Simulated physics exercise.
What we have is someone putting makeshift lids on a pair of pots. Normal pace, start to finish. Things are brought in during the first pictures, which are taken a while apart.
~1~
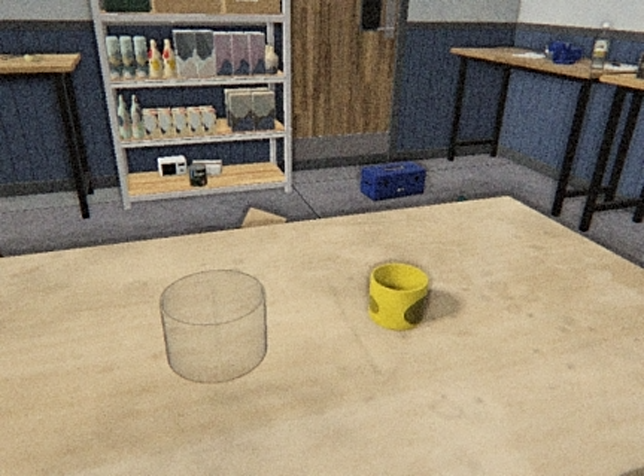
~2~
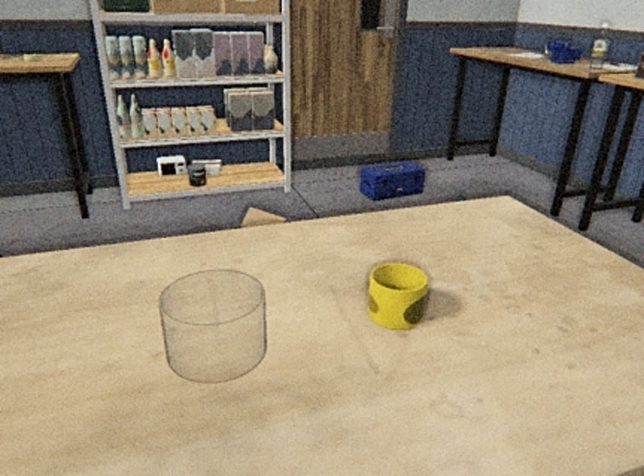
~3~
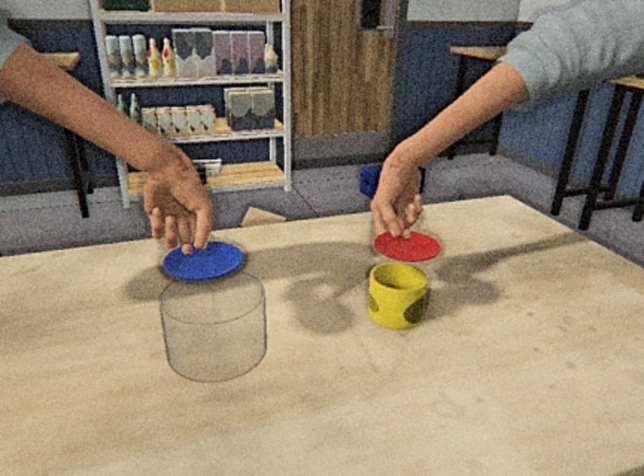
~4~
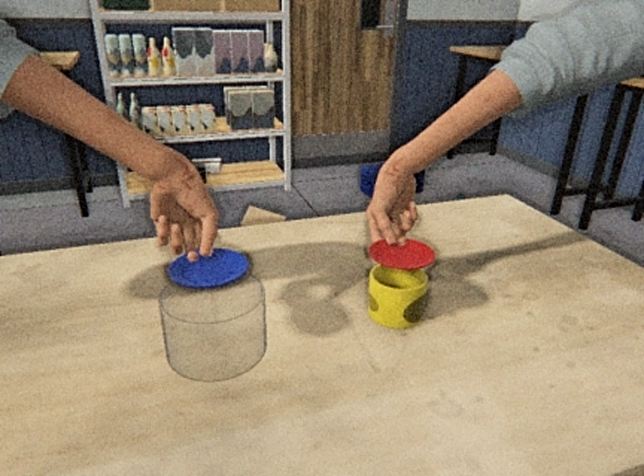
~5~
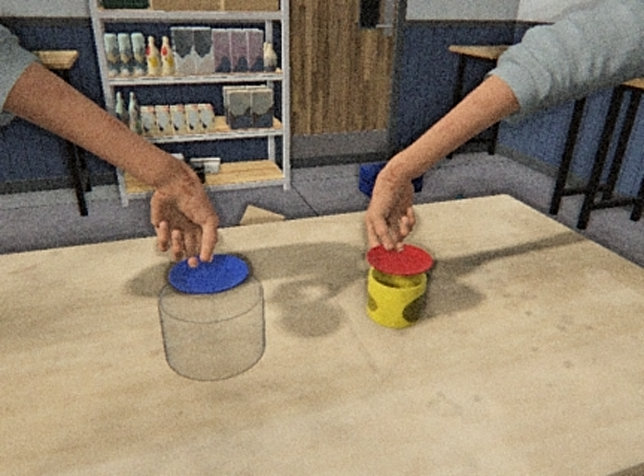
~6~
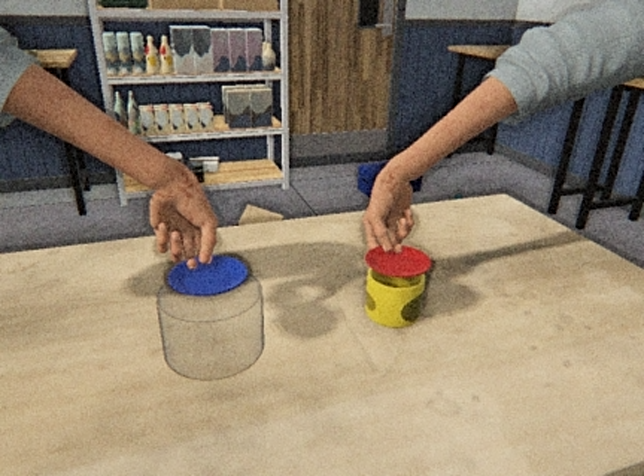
Two hands lowering a blue saucer onto a clear glass and a red plate onto a yellow mug, still holding both.
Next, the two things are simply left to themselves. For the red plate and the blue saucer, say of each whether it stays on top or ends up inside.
One by one: The red plate is held up. The blue saucer goes down in.
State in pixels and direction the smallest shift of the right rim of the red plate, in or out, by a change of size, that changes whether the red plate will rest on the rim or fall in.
4 pixels left.
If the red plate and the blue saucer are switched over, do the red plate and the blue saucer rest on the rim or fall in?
The red plate slips past the rim; the blue saucer rests on the rim.
Then, 0.16 s later than the last frame, red plate sitting on the rim near (397, 271); blue saucer dropping near (213, 320).
When it is over, the red plate rests on the rim, near (397, 271); the blue saucer falls in, near (214, 340).
